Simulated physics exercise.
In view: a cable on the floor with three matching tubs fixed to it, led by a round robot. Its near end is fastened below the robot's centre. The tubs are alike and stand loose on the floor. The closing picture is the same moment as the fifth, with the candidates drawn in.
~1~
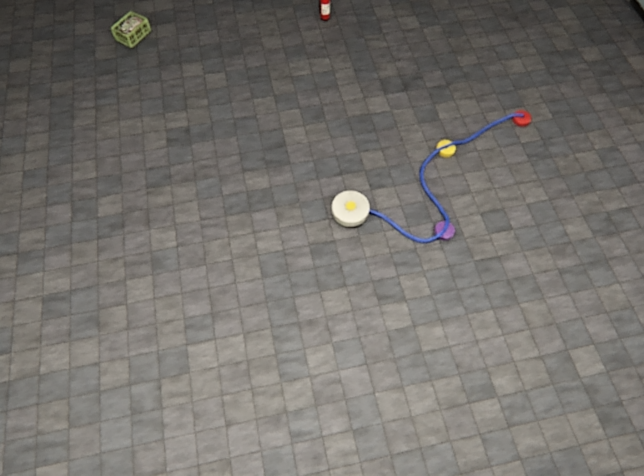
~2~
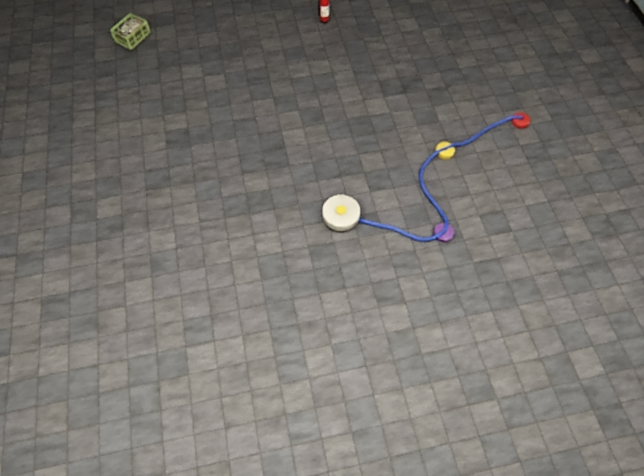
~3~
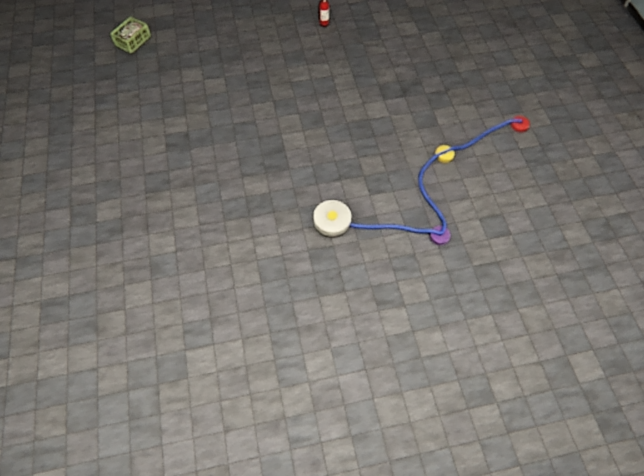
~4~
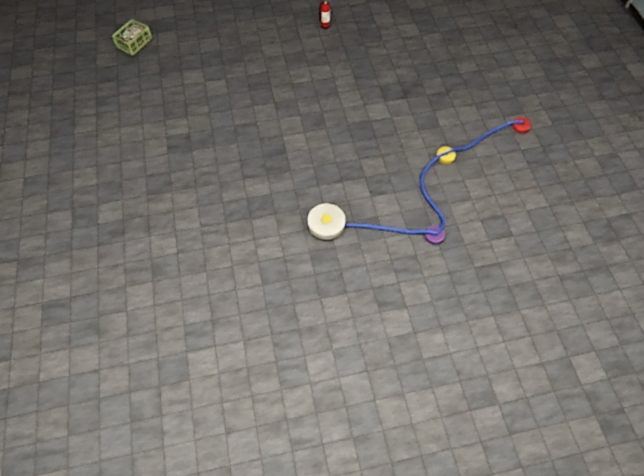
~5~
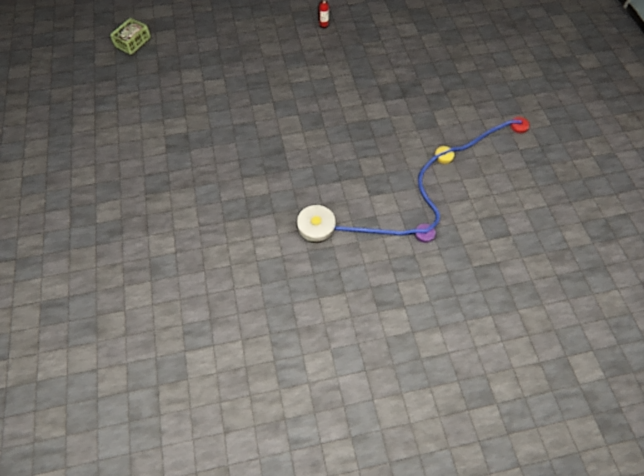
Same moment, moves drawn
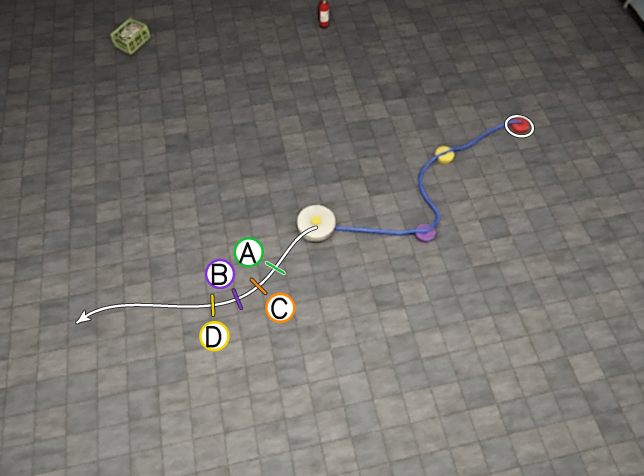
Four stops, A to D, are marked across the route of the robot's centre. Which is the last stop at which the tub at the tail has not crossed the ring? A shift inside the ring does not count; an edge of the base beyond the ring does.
No farther than A.
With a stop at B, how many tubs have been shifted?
By then, three.
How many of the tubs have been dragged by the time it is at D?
Three.
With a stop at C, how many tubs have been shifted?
By then, three.
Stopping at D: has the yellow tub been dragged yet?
Yes.
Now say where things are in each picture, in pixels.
The first frame shows robot (351, 209); red tub (522, 118); yellow tub (446, 148).
The second frame shows robot (341, 213); yellow tub (445, 150).
The third frame shows robot (332, 219); purple tub (440, 235); red tub (521, 123).
The fourth frame shows robot (326, 222); purple tub (435, 235); red tub (522, 125).
The fifth frame shows robot (316, 224); purple tub (425, 233); red tub (520, 124); yellow tub (445, 155).
On the marked copy, A at (275, 268); B at (237, 299); C at (258, 286); D at (213, 305); the ring at (519, 126); the route from (316, 227) via (216, 305) to (77, 323).
With A. Early on, robot (298, 235); red tub (520, 124); yellow tub (445, 155); purple tub (408, 231).
Further on, robot (285, 250); red tub (520, 124); yellow tub (445, 155); purple tub (393, 231).
At the end, robot (275, 265); red tub (520, 124); yellow tub (444, 156); purple tub (378, 229); the ringed tub at the far end is still in its ring.
As for the rest, B drags the last tub to (494, 138); C drags the last tub to (510, 129); D drags the last tub to (480, 146).
